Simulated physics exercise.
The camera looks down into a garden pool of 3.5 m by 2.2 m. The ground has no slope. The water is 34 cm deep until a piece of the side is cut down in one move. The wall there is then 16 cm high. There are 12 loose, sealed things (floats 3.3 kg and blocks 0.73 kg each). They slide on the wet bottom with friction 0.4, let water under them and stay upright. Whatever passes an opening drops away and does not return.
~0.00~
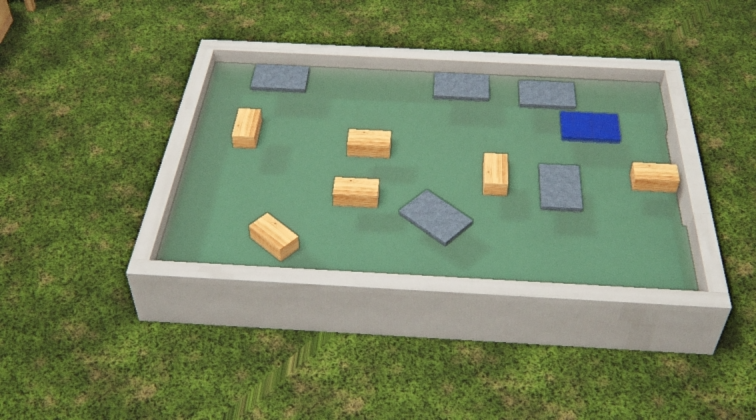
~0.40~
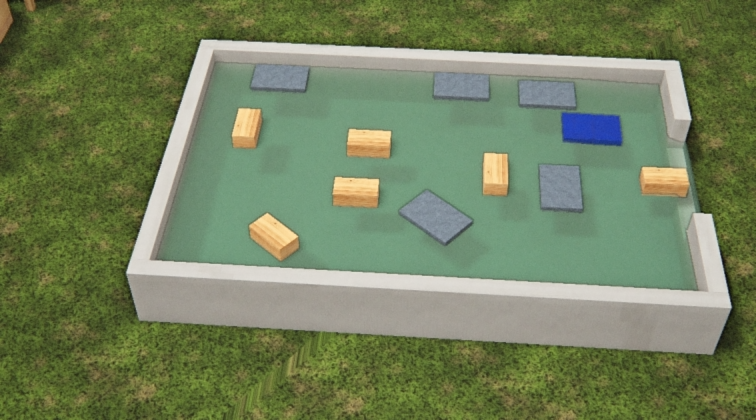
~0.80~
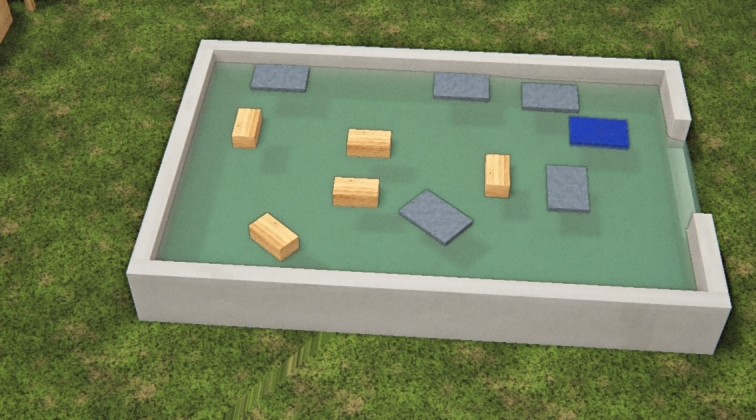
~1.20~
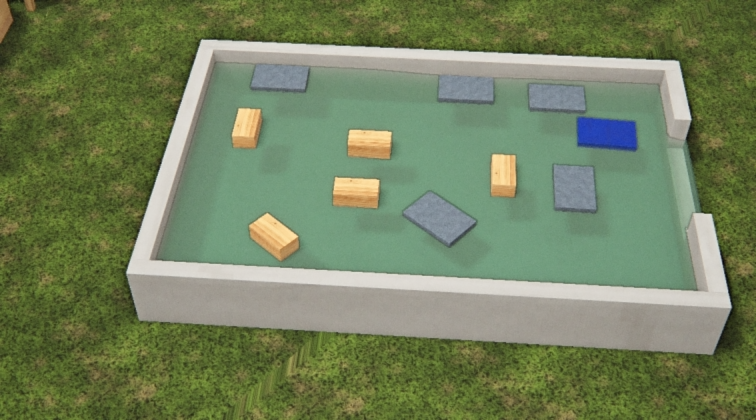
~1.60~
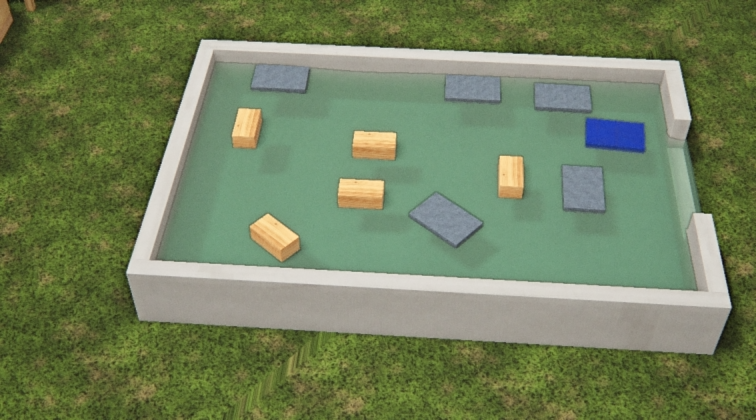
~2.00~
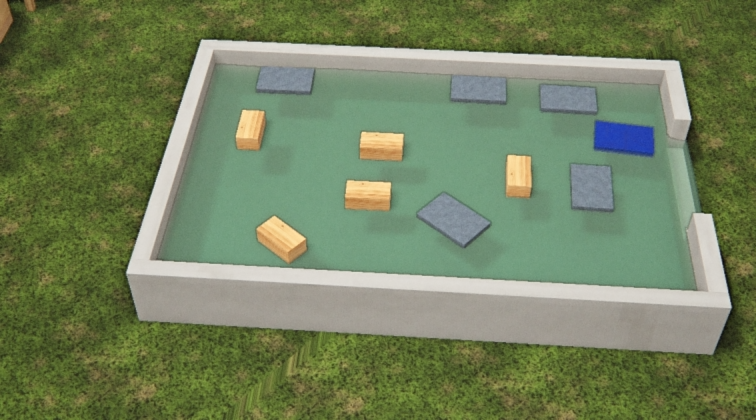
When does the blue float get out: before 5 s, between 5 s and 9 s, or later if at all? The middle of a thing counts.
It leaves before the first time.
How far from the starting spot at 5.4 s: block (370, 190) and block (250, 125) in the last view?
In that order: 20 cm, 5 cm.
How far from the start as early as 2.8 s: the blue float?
About 40 cm.
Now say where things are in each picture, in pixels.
The blue float at (590, 125) floats; about 2590 L in view; 0 of 12 have shifted, in the first frame.
The blue float at (592, 127), afloat; about 2580 L in view; 1 of 12 have shifted, in the second frame.
The blue float at (599, 131), afloat, 7 cm from its start; 34 cm deep round most things; 3 of 12 have shifted, in the third frame.
The blue float at (607, 132), afloat, 13 cm from its start; about 2510 L in view; 5 of 12 have shifted, in the fourth frame.
The blue float at (615, 133), afloat, 19 cm from its start; 32 cm deep round most things; 7 of 12 have shifted, in the fifth frame.
The blue float at (624, 137) floats, 26 cm from its start; 32 cm deep round most things; 9 of 12 have shifted, in the sixth frame.
After 2.8 s the blue float is near (644, 144), 0.4 m from its start, afloat; 1 of 12 are out; 11 afloat.
After 5.4 s the blue float has gone out (at 3.4 s); 2 of 12 are out; 10 afloat.
After 8.0 s the blue float has gone out (at 3.4 s); 3 of 12 are out; 9 afloat.
After 12.0 s the blue float has gone out (at 3.4 s); 3 of 12 are out; 9 afloat.
